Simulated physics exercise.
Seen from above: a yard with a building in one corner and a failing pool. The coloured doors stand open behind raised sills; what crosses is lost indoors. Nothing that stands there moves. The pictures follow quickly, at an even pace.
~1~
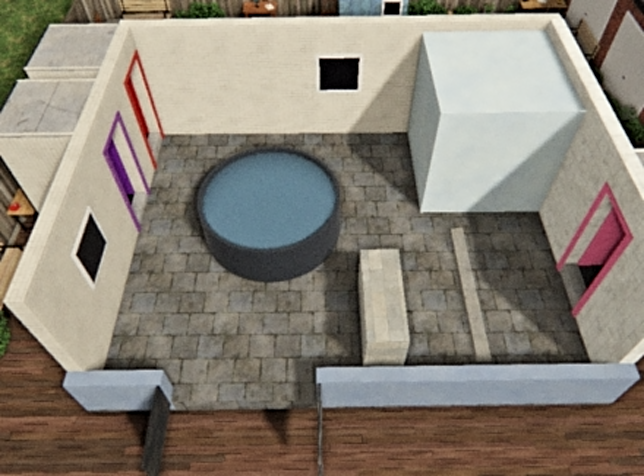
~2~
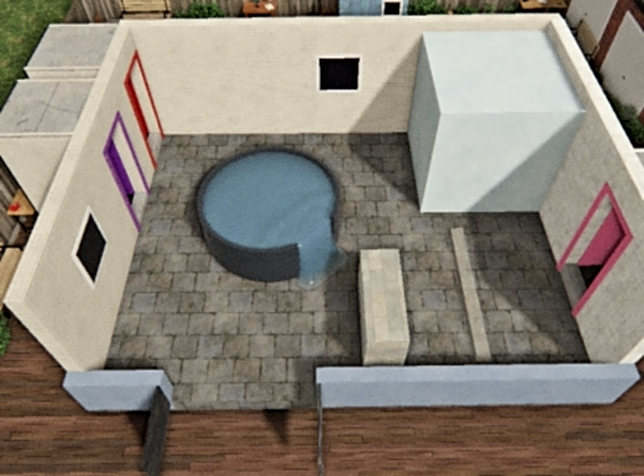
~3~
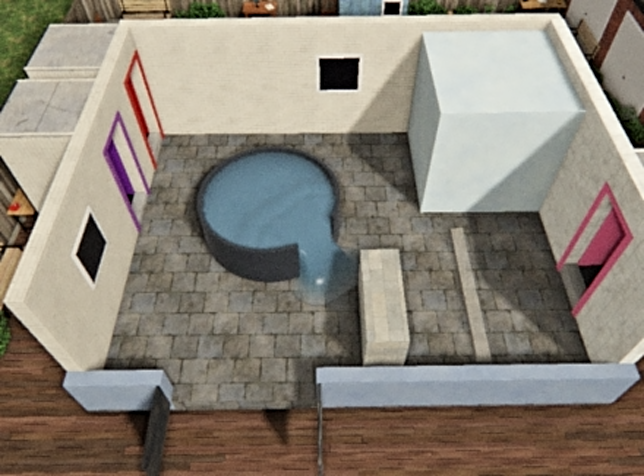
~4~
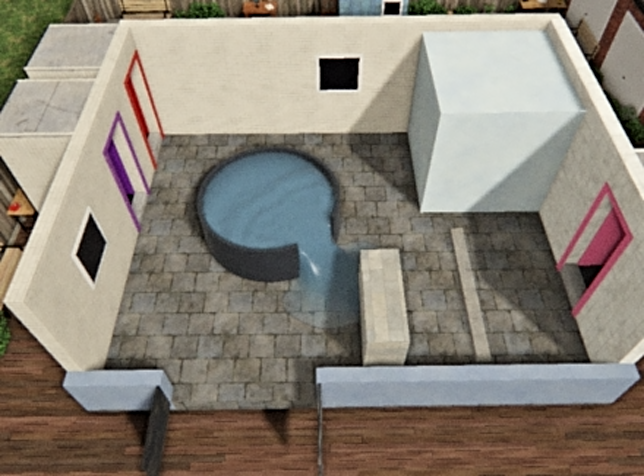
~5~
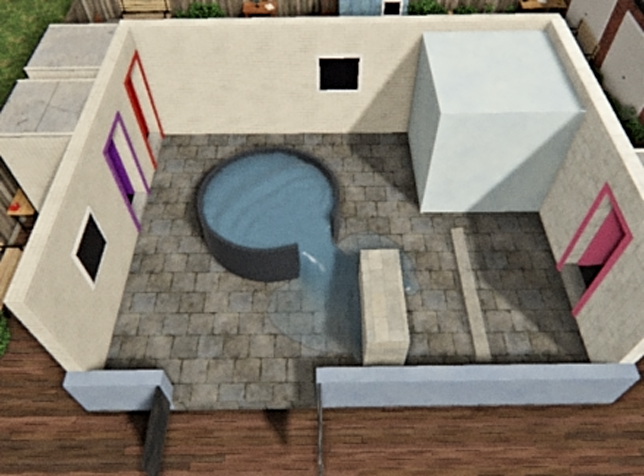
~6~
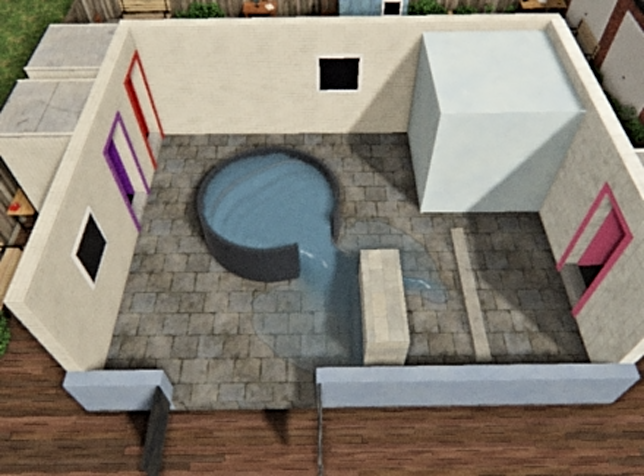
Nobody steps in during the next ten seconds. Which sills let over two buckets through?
In the end: The purple door admits no more than that; the red door admits no more than that; the pink door admits no more than that.
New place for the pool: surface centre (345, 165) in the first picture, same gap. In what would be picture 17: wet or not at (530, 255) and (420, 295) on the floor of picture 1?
In that order: Awash, wet.
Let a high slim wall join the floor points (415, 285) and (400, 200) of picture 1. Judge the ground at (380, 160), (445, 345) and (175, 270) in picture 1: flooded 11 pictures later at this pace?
In turn: Covered, awash, no water.
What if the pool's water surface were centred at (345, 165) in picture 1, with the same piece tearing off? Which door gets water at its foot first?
I say the pink one.
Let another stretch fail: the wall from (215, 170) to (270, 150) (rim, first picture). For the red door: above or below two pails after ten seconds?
Then: Red door lets more in.
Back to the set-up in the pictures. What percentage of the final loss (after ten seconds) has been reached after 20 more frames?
Close to 45 %.
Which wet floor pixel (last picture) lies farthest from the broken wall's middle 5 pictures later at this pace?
Roughly at (545, 292).
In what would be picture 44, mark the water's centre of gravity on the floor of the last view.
Around (363, 270).
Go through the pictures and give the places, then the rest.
The pool at (269, 198) is whole and still, in the first picture.
The front is at (303, 286), out from the gap at (318, 253), in the second picture.
Water pours out at (318, 254) and has run to (315, 302), in the third picture.
Water pours out at (318, 255) and has run to (358, 319), in the fourth picture.
The front is at (361, 359), out from the gap at (318, 254), in the fifth picture.
The front is at a hidden place, out from the gap at (318, 254), in the sixth picture.
A moment on, water covers 25 % of the floor; the purple door not reached, the red door not reached, the pink door not reached.
Next, water covers 45 % of the floor; the purple door not reached, the red door not reached, the pink door wet at the sill, nothing in.
Then, water covers 55 % of the floor; the purple door not reached, the red door not reached, the pink door wet at the sill, nothing in.
Later, water covers 70 % of the floor; the purple door wet at the sill, nothing in, the red door not reached, the pink door wet at the sill, nothing in.
In the end, water covers 95 % of the floor; the purple door wet at the sill, nothing in, the red door wet at the sill, nothing in, the pink door wet at the sill, nothing in.
